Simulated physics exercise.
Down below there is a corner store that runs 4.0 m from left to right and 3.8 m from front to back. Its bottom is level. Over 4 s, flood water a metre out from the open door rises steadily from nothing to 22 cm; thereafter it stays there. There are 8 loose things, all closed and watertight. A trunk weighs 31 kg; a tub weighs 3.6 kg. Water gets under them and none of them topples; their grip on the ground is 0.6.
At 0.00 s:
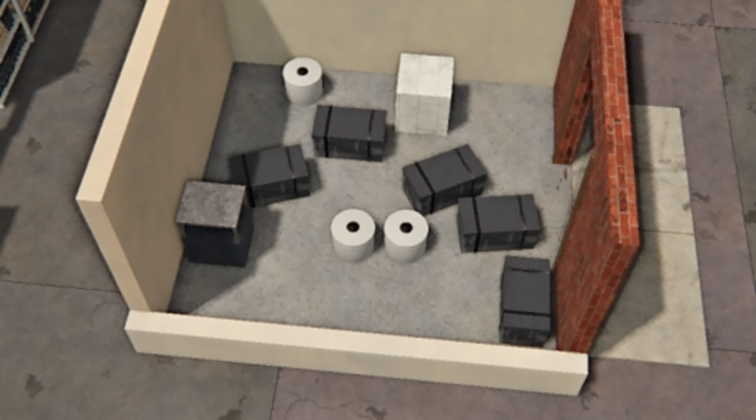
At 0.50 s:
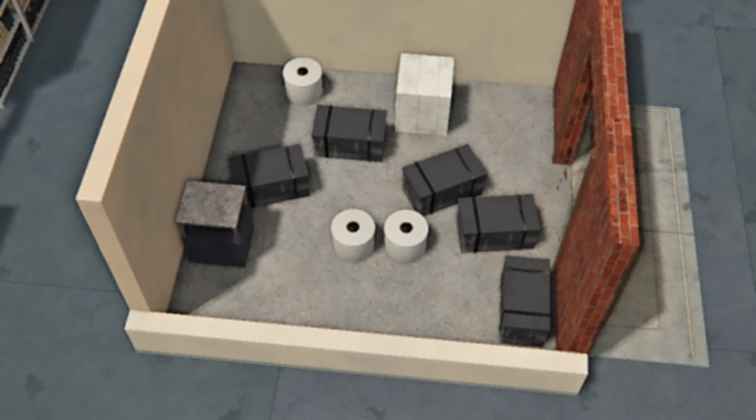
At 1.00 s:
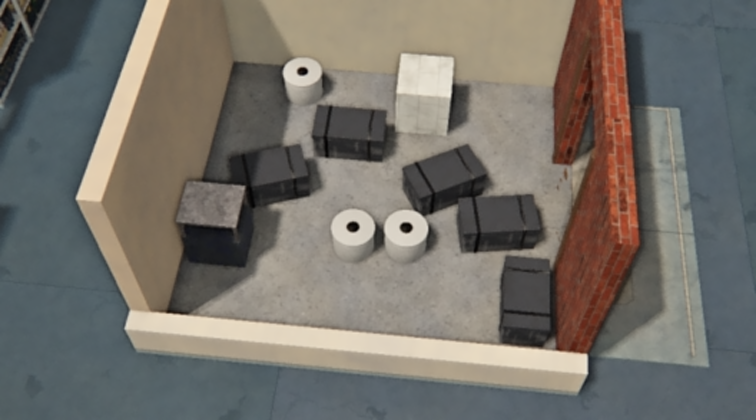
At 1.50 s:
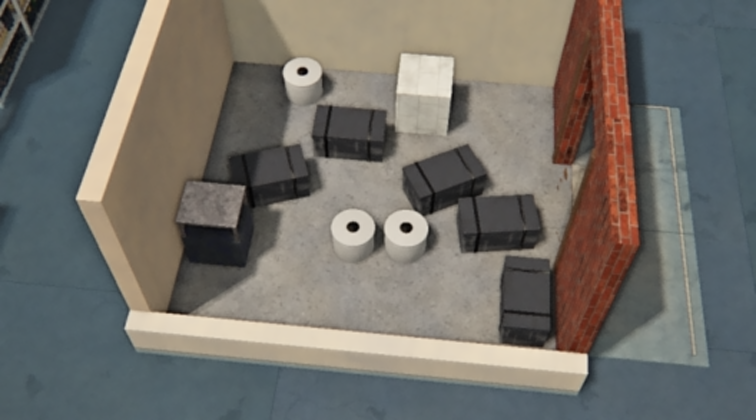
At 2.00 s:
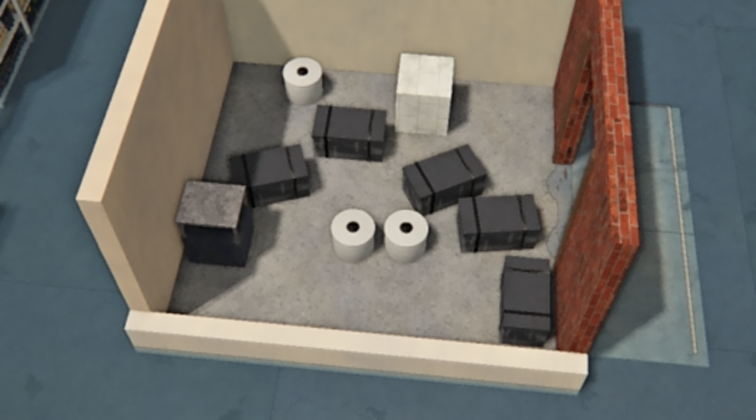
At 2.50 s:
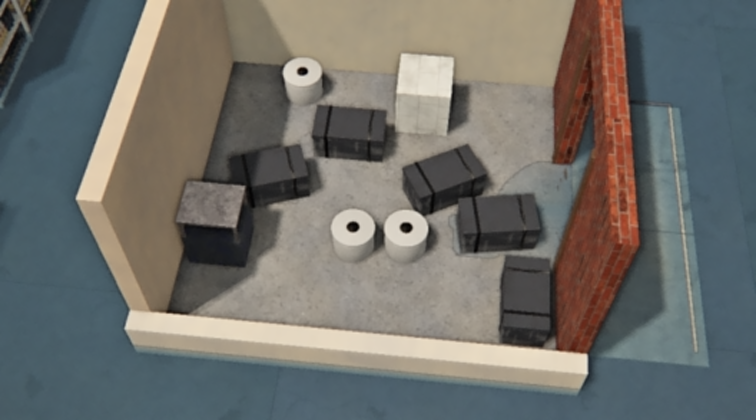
Roofless store room with black trunks and white rolls standing still as water covers the floor outside, then seeps in at right.
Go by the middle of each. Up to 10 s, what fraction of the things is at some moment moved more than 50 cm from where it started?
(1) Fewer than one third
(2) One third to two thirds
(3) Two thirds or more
3, two thirds or more.
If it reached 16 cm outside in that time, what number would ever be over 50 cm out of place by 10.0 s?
In that case the number is 5.
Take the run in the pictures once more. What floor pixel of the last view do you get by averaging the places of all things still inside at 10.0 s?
Somewhere near (313, 213).
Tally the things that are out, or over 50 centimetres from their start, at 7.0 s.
It comes to 4.
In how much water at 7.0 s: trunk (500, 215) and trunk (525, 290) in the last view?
Around 6 cm and 3 cm.
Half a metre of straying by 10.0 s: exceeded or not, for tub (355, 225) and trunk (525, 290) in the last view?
In turn: Past it, short of it.
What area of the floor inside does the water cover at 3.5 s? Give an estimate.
Close to 1.5 m2, I'd say.
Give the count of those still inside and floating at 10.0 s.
Total: 7.
After 3.5 s 0 of 8 are over 50 cm from their spots; 0 afloat.
After 4.5 s 0 of 8 are over 50 cm from their spots; 0 afloat.
After 7.0 s 4 of 8 are over 50 cm from their spots; 2 afloat.
After 10.0 s 5 of 8 are over 50 cm from their spots, and 6 have been at some point; 7 afloat.
